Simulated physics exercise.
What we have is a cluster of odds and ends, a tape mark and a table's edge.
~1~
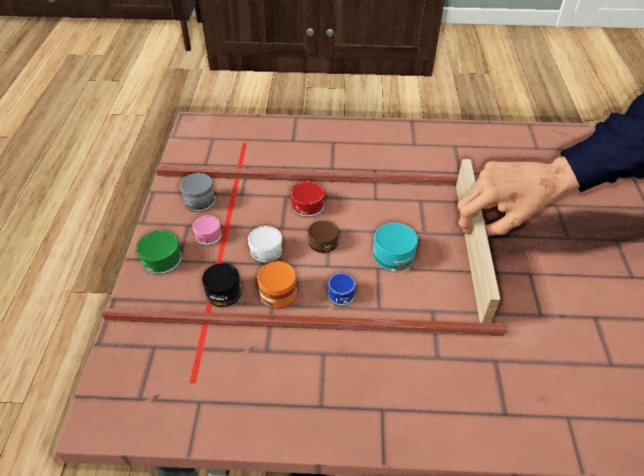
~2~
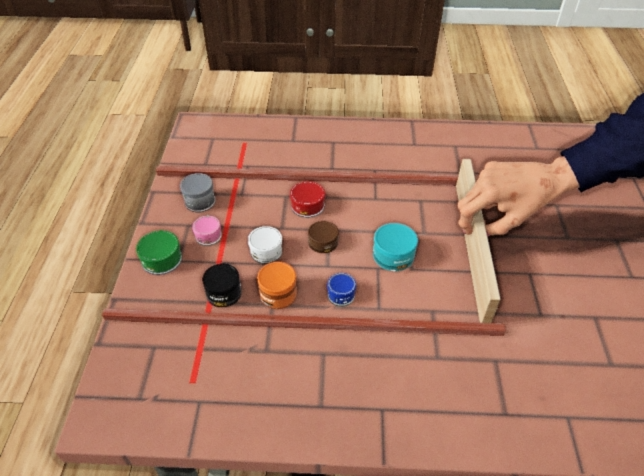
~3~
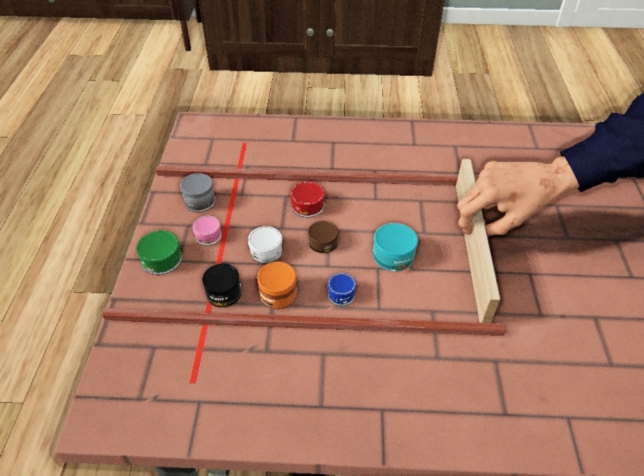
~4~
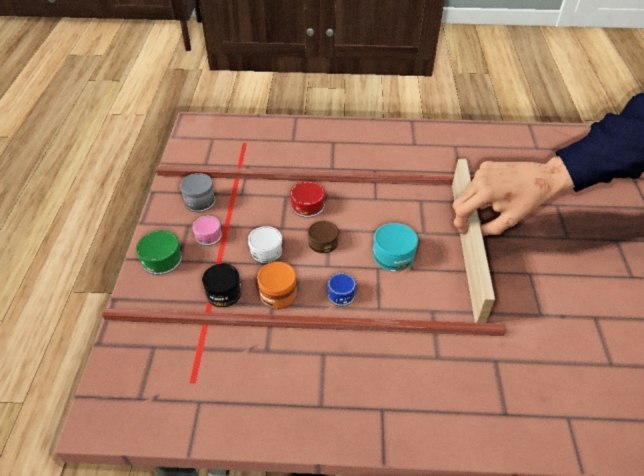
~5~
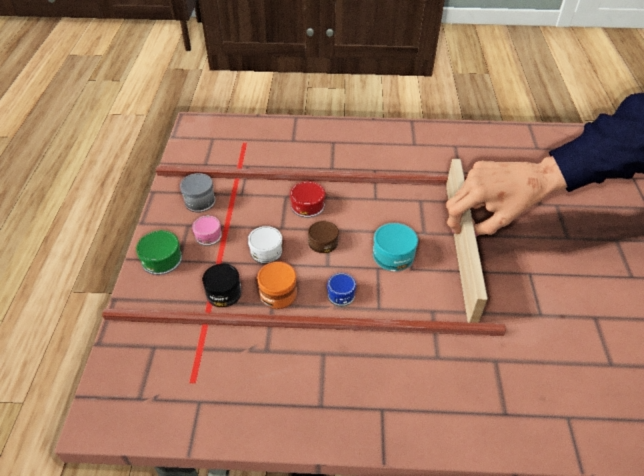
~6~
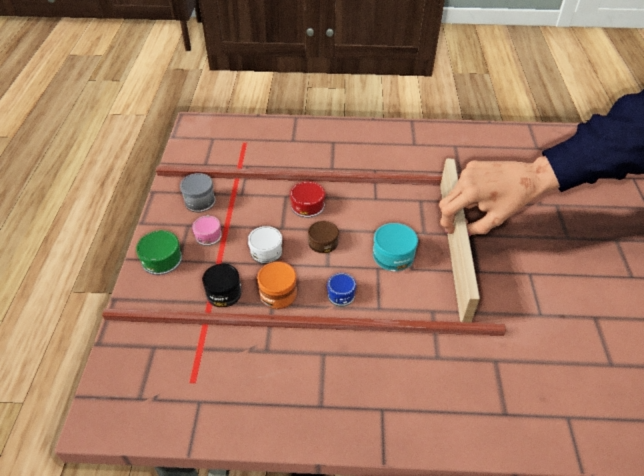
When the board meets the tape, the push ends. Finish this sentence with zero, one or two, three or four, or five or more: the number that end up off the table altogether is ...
The number that end up off the table altogether is zero.
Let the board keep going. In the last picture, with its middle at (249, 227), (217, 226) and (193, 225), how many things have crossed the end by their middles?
0, 0 and 1.
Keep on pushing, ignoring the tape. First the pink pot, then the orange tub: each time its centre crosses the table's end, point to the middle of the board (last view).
The pink pot puts it at (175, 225), the orange tub at (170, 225).
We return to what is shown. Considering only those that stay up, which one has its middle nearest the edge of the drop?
The green tin finishes nearest.
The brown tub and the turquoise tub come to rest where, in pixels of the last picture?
The brown tub ends up near (212, 221), and the turquoise tub near (199, 243).
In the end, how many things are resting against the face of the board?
That would be 4 of them.
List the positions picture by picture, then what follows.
The first frame shows green tin (160, 252); grey tin (198, 193); pink pot (207, 231); board (475, 235); tape (224, 240).
The second frame shows grey tin (198, 193); red tin (308, 199).
The third frame shows pink pot (207, 231); blue pot (342, 290).
The fourth frame shows green tin (160, 253); orange tub (278, 286).
The fifth frame shows grey tin (198, 193); white tin (266, 245).
The sixth frame shows green tin (160, 253); grey tin (198, 193); pink pot (207, 231); board (457, 235); tape (224, 240).
Early on, none off yet; green tin at rest near (160, 253); grey tin at rest near (198, 193); pink pot at rest near (207, 231).
Finally, the number that fall off is zero.
